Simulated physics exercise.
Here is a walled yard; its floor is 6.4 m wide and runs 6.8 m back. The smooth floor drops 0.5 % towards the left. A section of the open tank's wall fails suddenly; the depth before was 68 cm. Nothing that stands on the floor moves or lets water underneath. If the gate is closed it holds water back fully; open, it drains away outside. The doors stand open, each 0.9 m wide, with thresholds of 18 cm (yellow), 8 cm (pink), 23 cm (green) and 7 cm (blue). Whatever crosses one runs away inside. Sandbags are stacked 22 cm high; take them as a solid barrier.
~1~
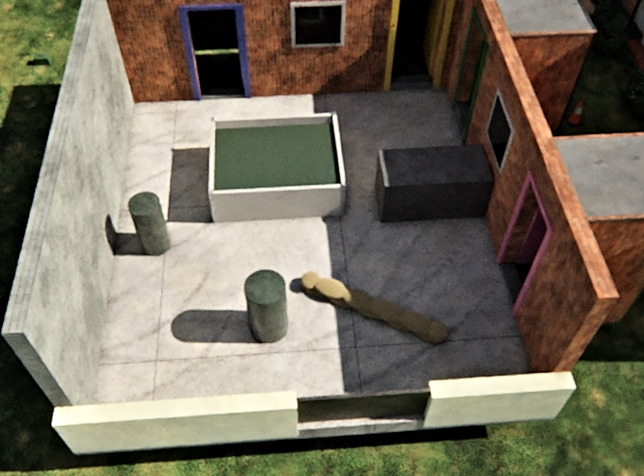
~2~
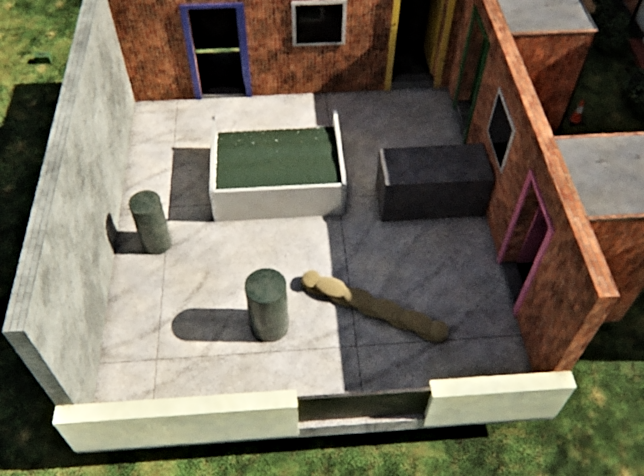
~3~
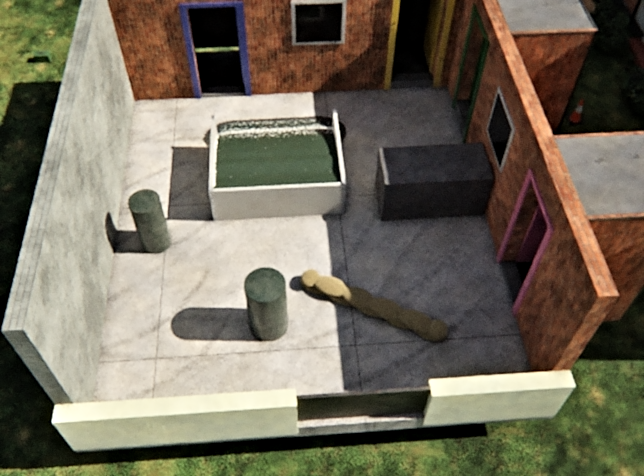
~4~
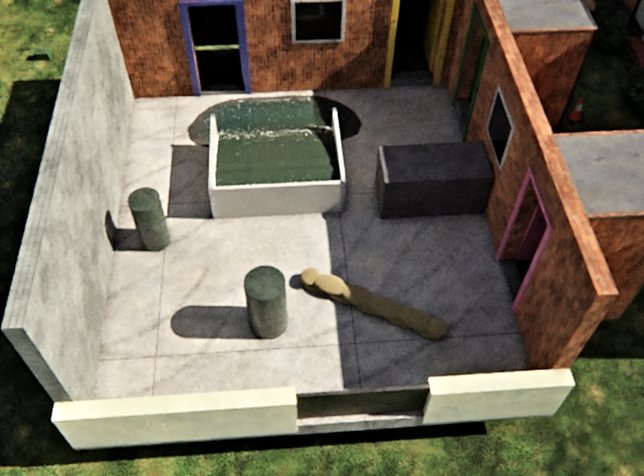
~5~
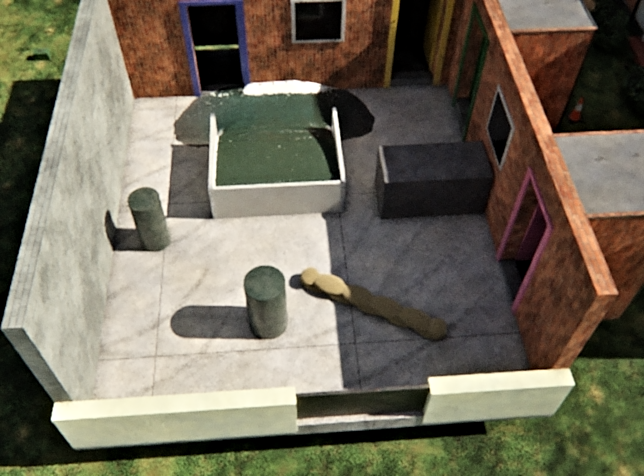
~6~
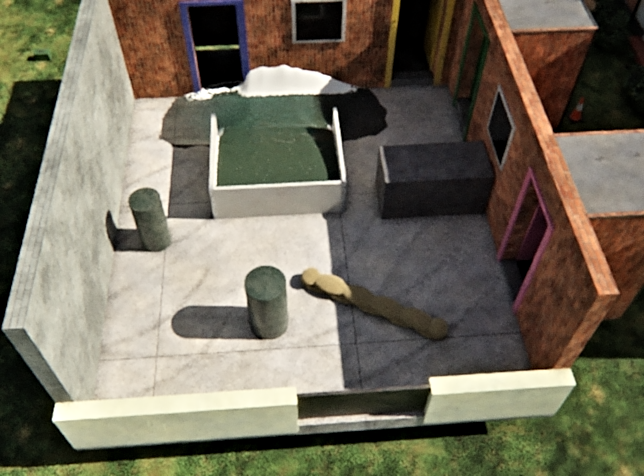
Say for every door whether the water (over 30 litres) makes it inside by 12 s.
Within that time: At the yellow door it stays under the limit; at the pink door it keeps below the limit; at the green door it keeps below the limit; at the blue door it exceeds the limit.
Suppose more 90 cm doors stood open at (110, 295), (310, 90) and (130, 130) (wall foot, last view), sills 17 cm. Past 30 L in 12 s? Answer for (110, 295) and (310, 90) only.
In that order: Under, past it.
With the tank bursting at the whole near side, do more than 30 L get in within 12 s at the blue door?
Against that limit: Blue not over.
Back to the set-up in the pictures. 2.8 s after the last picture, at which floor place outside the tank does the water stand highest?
Around (470, 174).
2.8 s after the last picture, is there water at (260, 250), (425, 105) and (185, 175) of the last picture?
In that order: Not reached, under water, under water.
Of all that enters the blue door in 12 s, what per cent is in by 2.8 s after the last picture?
About 90 per cent.
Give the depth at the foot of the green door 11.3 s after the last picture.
About 6.0 cm.
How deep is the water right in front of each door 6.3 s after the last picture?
Depths in cm: Yellow 11, pink 1, green 11, blue 8.
Then, 0.7 s after the last picture water covers 15 % of the floor and is deepest (48 cm) near (270, 98); yellow door 8 cm at the sill, 0 L in, pink door not reached, green door not reached, blue door 32 cm at the sill, 134 L in.
Then, 1.5 s after the last picture water covers 25 % of the floor and is deepest (40 cm) near (144, 104); yellow door 11 cm at the sill, 0 L in, pink door not reached, green door 23 cm at the sill, 0 L in, blue door 26 cm at the sill, 272 L in.
Then, 2.8 s after the last picture water covers 40 % of the floor and is deepest (32 cm) near (470, 174); yellow door 14 cm at the sill, 3 L in, pink door 2 cm at the sill, 0 L in, green door 19 cm at the sill, 4 L in, blue door 14 cm at the sill, 355 L in.
Then, 6.3 s after the last picture water covers 75 % of the floor and is deepest (14 cm) near (341, 95); yellow door 11 cm at the sill, 5 L in, pink door 1 cm at the sill, 0 L in, green door 11 cm at the sill, 5 L in, blue door 8 cm at the sill, 383 L in.
Then, 11.3 s after the last picture water covers 95 % of the floor and is deepest (8 cm) near (135, 105); yellow door 7 cm at the sill, 5 L in, pink door 5 cm at the sill, 0 L in, green door 6 cm at the sill, 5 L in, blue door 6 cm at the sill, 389 L in.
